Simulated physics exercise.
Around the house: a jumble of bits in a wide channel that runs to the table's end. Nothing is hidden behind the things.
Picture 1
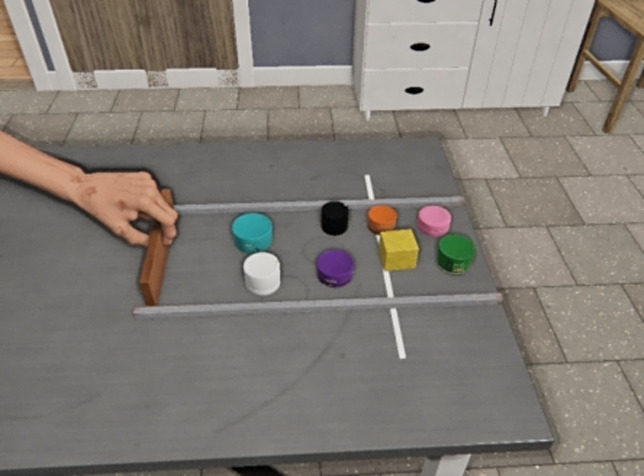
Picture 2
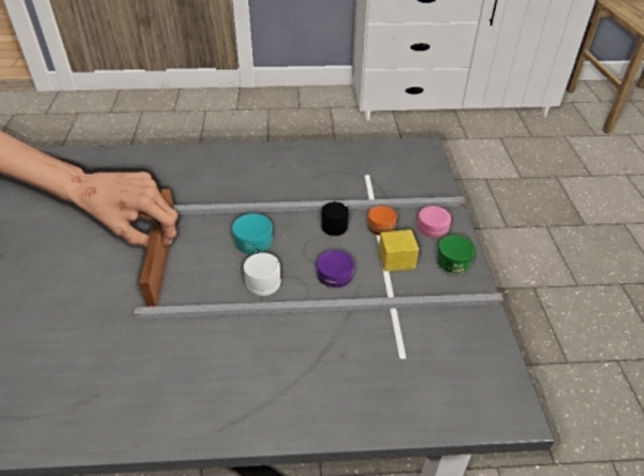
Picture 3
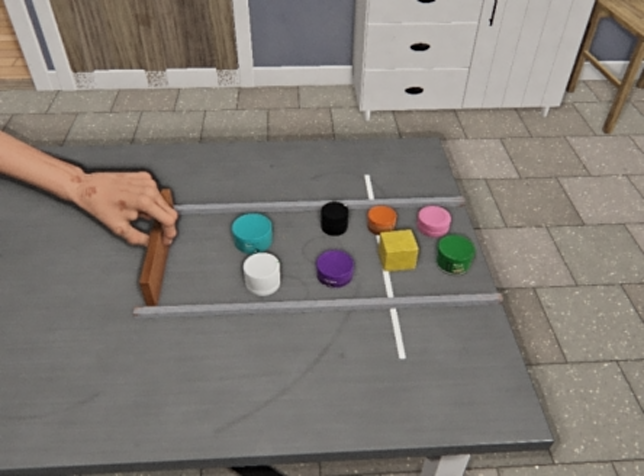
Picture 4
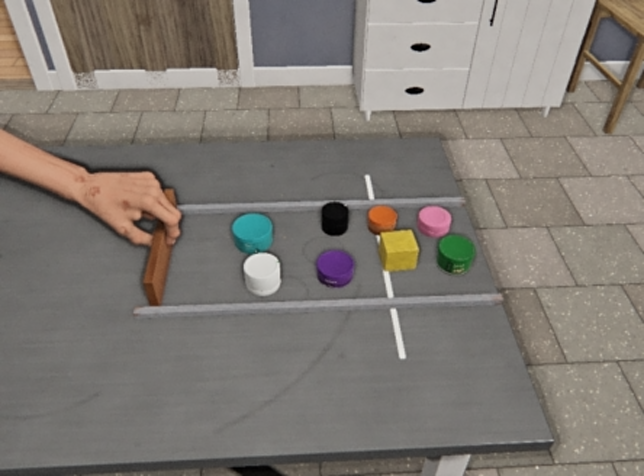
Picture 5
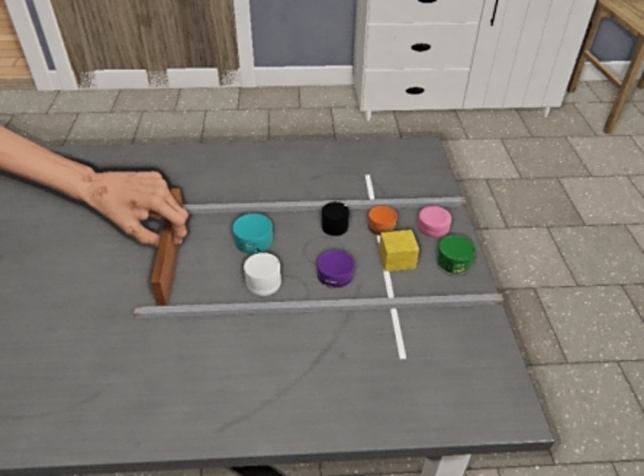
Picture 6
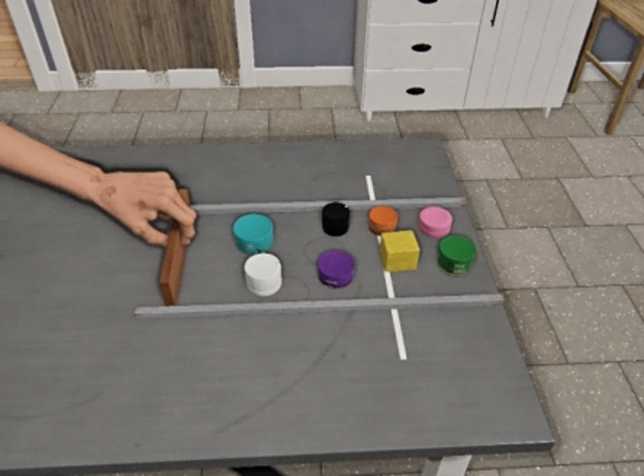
A hand held a wooden board upright at the left of a channel on a gray table and slid it slightly right, while the colorful tubs and yellow block ahead of it stayed still.
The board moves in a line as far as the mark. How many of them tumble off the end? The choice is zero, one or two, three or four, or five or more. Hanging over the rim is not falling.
In the end the number that fall off is zero.
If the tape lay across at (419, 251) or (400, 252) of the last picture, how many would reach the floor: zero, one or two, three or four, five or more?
The falls would be just one or two; none at all.
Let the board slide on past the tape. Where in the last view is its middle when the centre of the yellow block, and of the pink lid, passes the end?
About (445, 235), and (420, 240) for the other.
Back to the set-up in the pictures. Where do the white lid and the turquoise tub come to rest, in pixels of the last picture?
The white lid at (407, 277), the turquoise tub at (400, 232).
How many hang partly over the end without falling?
It comes to 0.
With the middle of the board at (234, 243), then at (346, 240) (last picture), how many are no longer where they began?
First 1, then 6.
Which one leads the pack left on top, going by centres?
The green tin ends nearest.
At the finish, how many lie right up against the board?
That makes 3.
Early on, none off yet; green tin at rest near (456, 256); pink lid at rest near (435, 222); yellow block at rest near (399, 251).
A while later, none off yet; green tin at rest near (456, 256); pink lid at rest near (435, 222); yellow block travelled about its own width near (420, 245).
Finally, the number that fall off is zero.
